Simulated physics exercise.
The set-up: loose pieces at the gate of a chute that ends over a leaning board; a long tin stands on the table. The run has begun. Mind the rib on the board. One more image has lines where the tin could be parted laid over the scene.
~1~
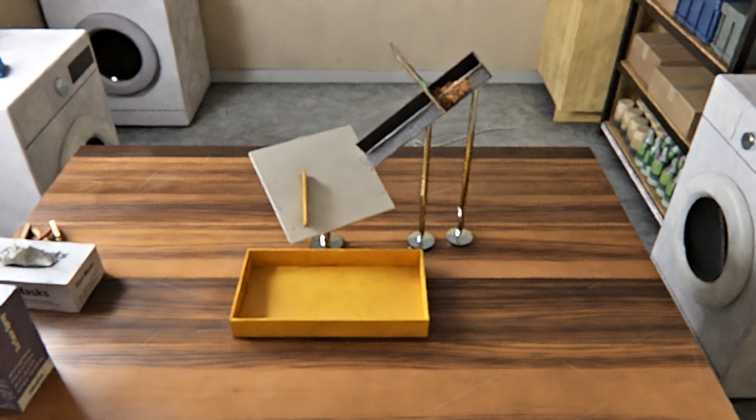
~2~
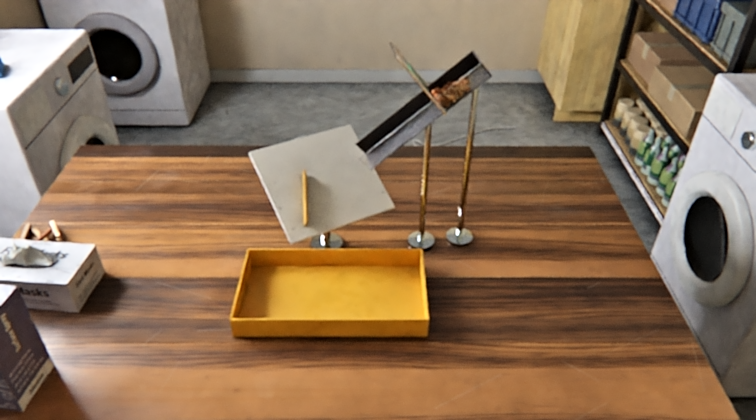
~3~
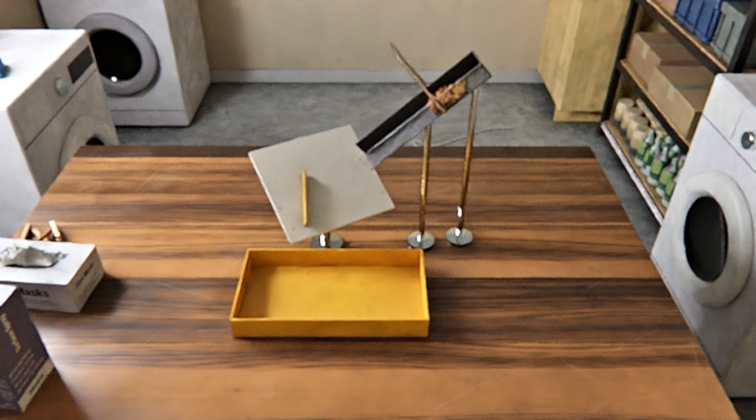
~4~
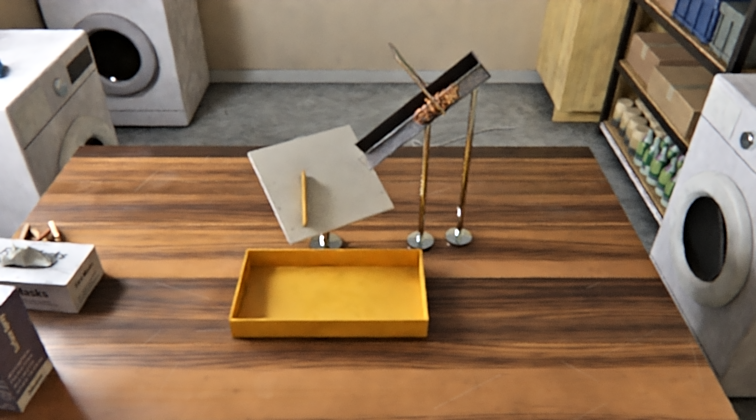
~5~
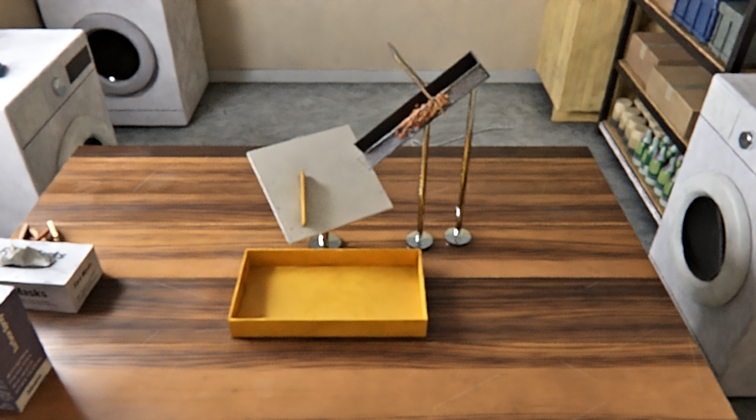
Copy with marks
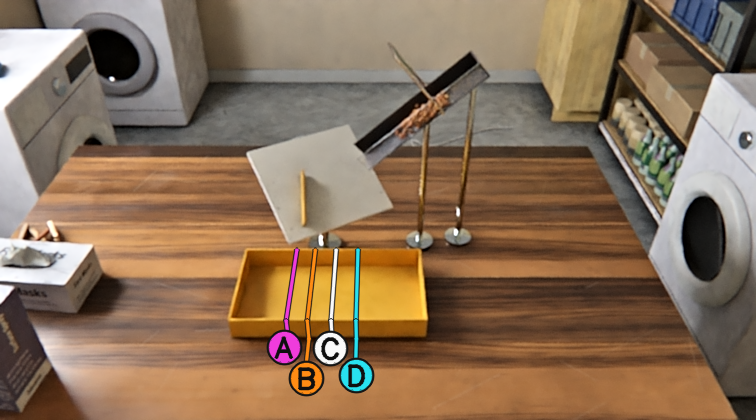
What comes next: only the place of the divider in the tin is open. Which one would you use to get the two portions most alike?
C is best.
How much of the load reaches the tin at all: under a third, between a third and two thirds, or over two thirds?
Over two thirds.
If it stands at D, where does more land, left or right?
Left.
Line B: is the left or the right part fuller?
More lands on the right.
On the marked copy, line A crosses the front rim at (286, 319); line B crosses the front rim at (307, 319); line C crosses the front rim at (331, 319); line D crosses the front rim at (355, 319).
With A, of what is caught, just a few on the left of the divider, almost all on the right.
With B, of what is caught, about a tenth on the left of the divider, the larger part on the right.
With C, of what is caught, roughly two thirds on the left of the divider, roughly a quarter on the right.
With D, of what is caught, the larger part on the left of the divider, about a tenth on the right.
